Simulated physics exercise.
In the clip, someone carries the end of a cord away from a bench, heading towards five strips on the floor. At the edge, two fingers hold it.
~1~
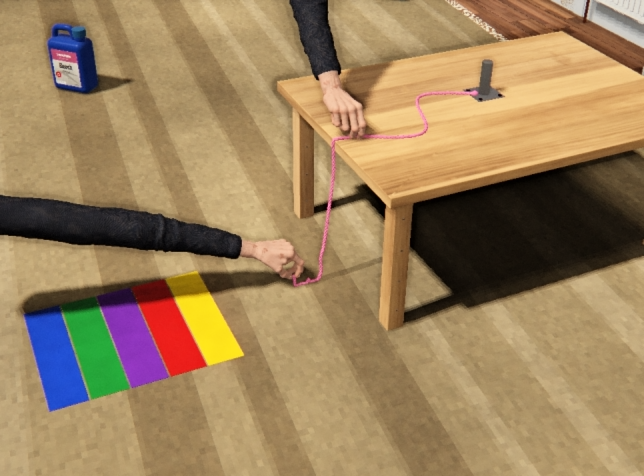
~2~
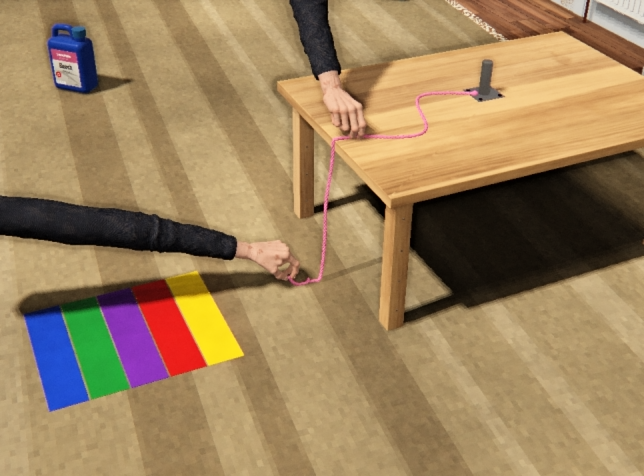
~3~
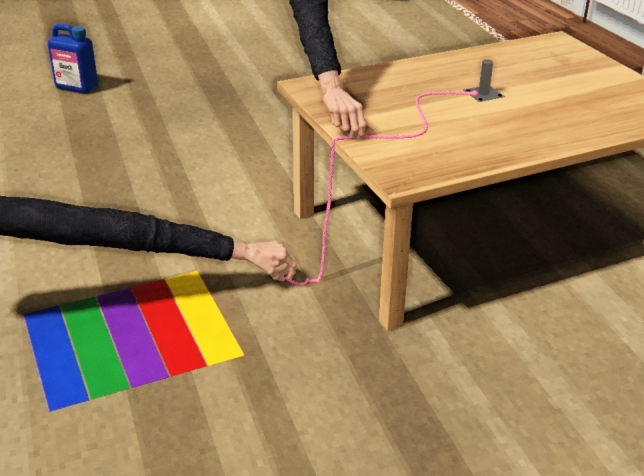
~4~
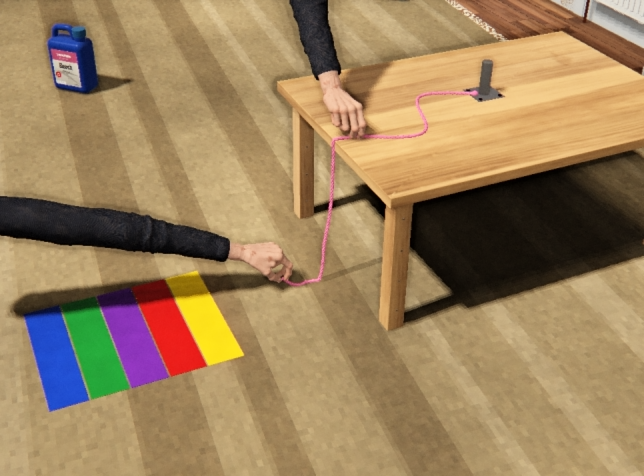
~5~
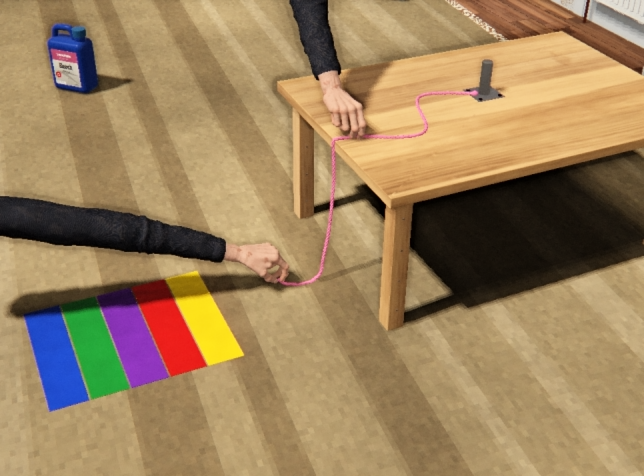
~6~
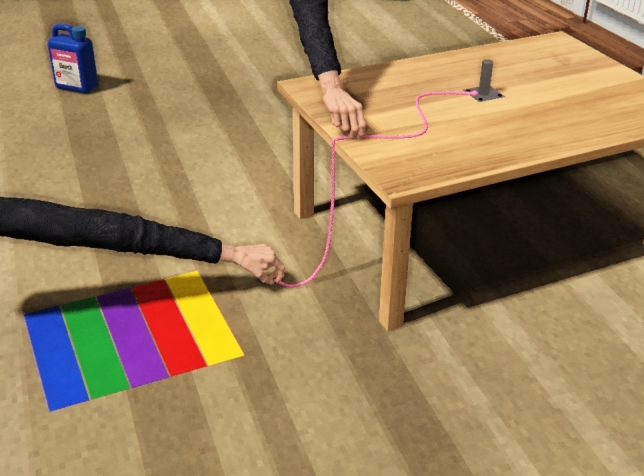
To begin with, one hand rests at the edge of a wooden table on a pink cord, while another hand holds the cord's end low, right of five coloured strips on the floor. The lower hand then draws the end slightly left, and the hanging cord bends into a gentler curve.
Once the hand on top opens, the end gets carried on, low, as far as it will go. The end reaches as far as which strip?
As far as the purple strip.
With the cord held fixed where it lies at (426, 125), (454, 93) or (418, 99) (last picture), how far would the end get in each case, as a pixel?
For the three tries you'd see (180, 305), (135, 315) and (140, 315).
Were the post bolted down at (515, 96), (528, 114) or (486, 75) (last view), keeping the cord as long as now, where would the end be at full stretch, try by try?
(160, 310), (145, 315) and (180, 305), roughly.
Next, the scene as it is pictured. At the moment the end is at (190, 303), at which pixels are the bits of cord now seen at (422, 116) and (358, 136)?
You'll find them at about (395, 119) and about (325, 168).
A little later, end near (190, 303); over yellow.
Next, end near (153, 312); over red.
When it is tight, end near (129, 318); over purple. It gets as far as the purple strip.
